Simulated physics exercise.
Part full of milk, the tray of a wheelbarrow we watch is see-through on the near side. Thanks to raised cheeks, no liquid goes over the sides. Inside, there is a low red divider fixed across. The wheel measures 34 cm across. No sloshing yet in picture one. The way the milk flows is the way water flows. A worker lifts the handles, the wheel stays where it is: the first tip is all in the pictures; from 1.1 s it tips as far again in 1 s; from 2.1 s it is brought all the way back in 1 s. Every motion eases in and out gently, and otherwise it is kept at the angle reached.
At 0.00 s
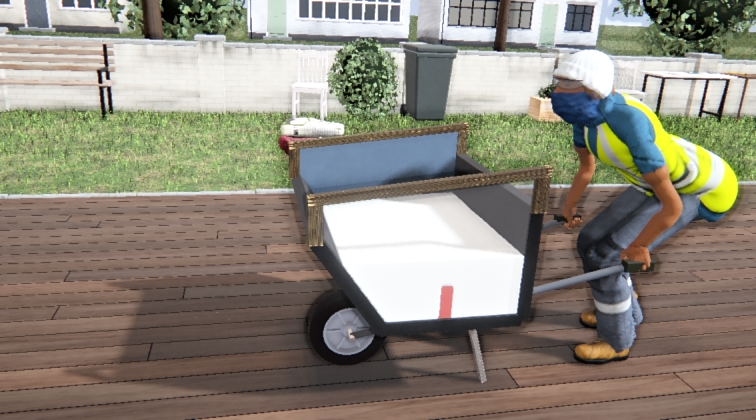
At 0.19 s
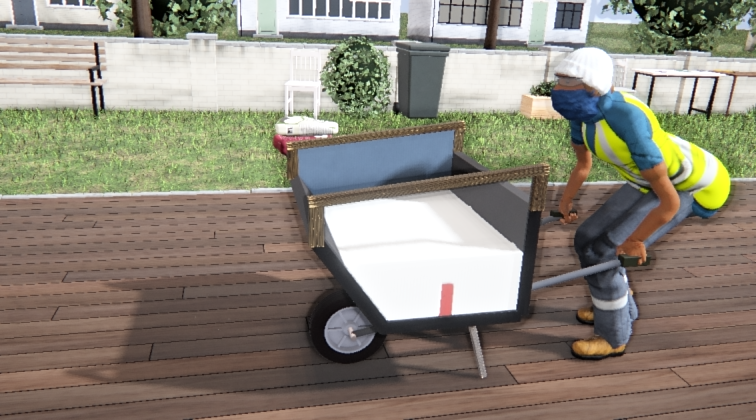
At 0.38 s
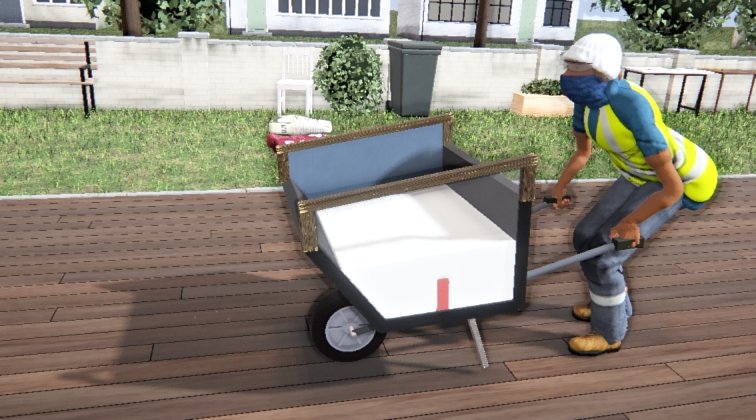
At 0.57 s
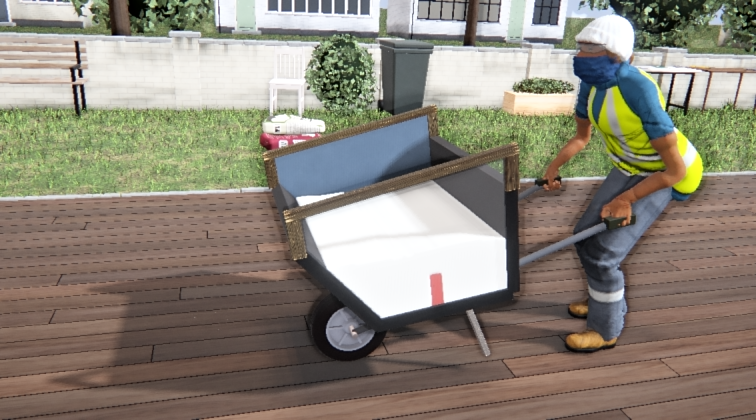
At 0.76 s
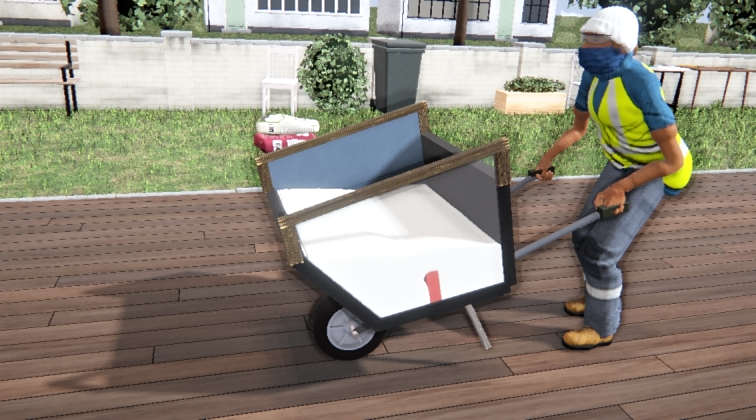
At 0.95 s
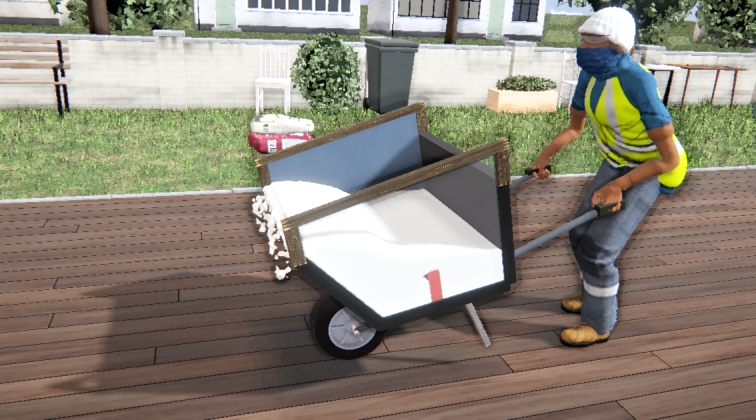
In this clip, a masked worker in a yellow vest raises the handles of a wheelbarrow, tilting it forwards to the left, and the white liquid inside shifts towards the front until some comes out over the front edge.
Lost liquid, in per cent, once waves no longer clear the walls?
33 percent.
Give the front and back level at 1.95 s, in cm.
Roughly 22 cm in front and 10 cm behind.
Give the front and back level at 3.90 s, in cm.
Front 16 cm and back 16 cm.
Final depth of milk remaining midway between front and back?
Roughly 16 cm.
After 1.95 s the barrow is at 25° forwards, the surface stands 10 cm at the back and 23 cm at the front; 8 per cent is out, over the front.
After 2.95 s the surface stands 12 cm at the back and 20 cm at the front; 33 per cent is out, over the front.
After 3.90 s the surface stands 15 cm at the back and 16 cm at the front; 33 per cent is out, over the front.
After 5.99 s 33 per cent is out, over the front, 32 of 99 litres.
